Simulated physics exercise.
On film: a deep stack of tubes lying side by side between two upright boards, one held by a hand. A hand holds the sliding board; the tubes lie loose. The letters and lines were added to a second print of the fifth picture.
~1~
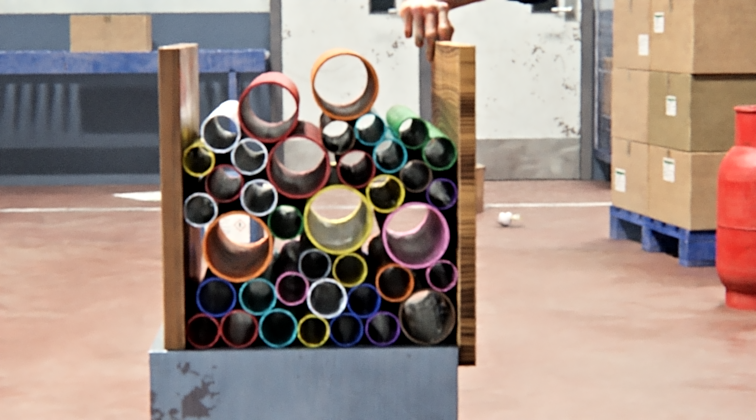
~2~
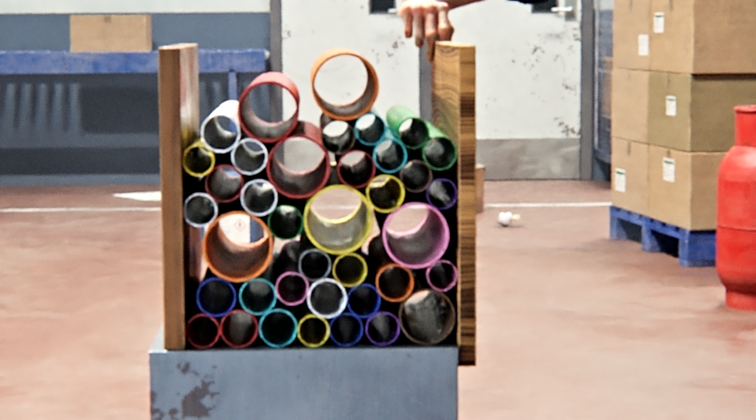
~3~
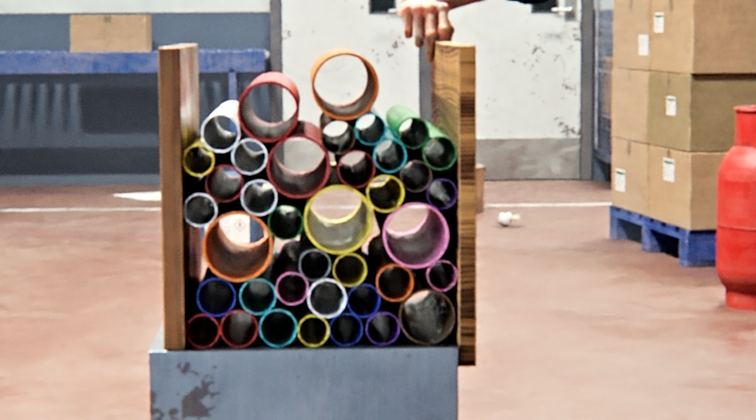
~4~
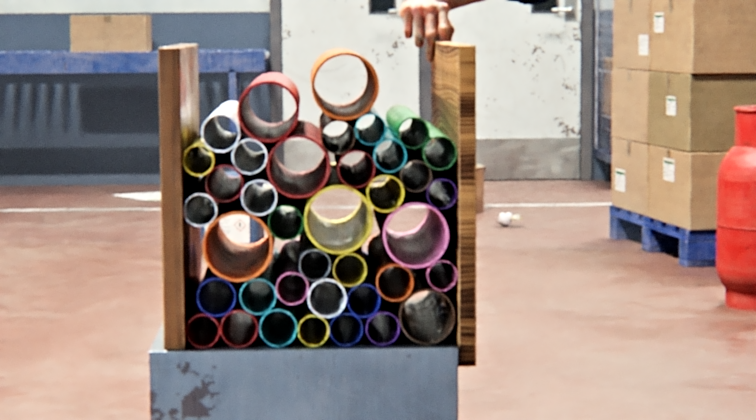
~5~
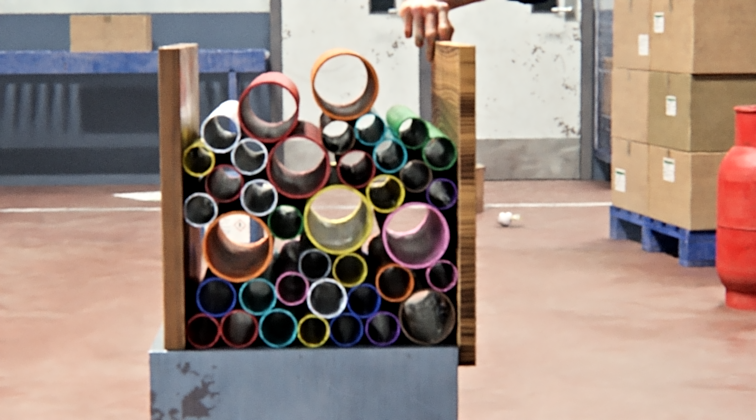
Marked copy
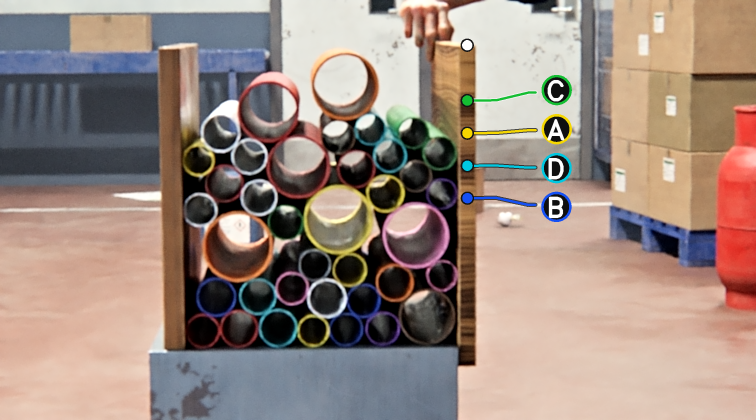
A hand resting on top of the right wooden board beside a stack of loose, colourful tubes, with nothing visibly moving.
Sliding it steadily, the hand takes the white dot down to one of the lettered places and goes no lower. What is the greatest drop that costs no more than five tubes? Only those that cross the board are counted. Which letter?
The lowest mark that will do is B.
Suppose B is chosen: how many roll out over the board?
The count is two.
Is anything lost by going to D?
At D: No.
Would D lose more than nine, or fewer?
At D, fewer than nine.
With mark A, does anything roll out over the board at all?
At A: No.
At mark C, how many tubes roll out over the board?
With C, none.
On the marked copy, A at (467, 133); B at (467, 198); C at (467, 101); D at (467, 166); the white dot at (467, 46).
With B. Early on, top of the board (458, 113).
Further on, top of the board (458, 188).
At the end, top of the board (458, 198), two out over the board.
As for the rest, A none out over the board; C none out over the board; D none out over the board.
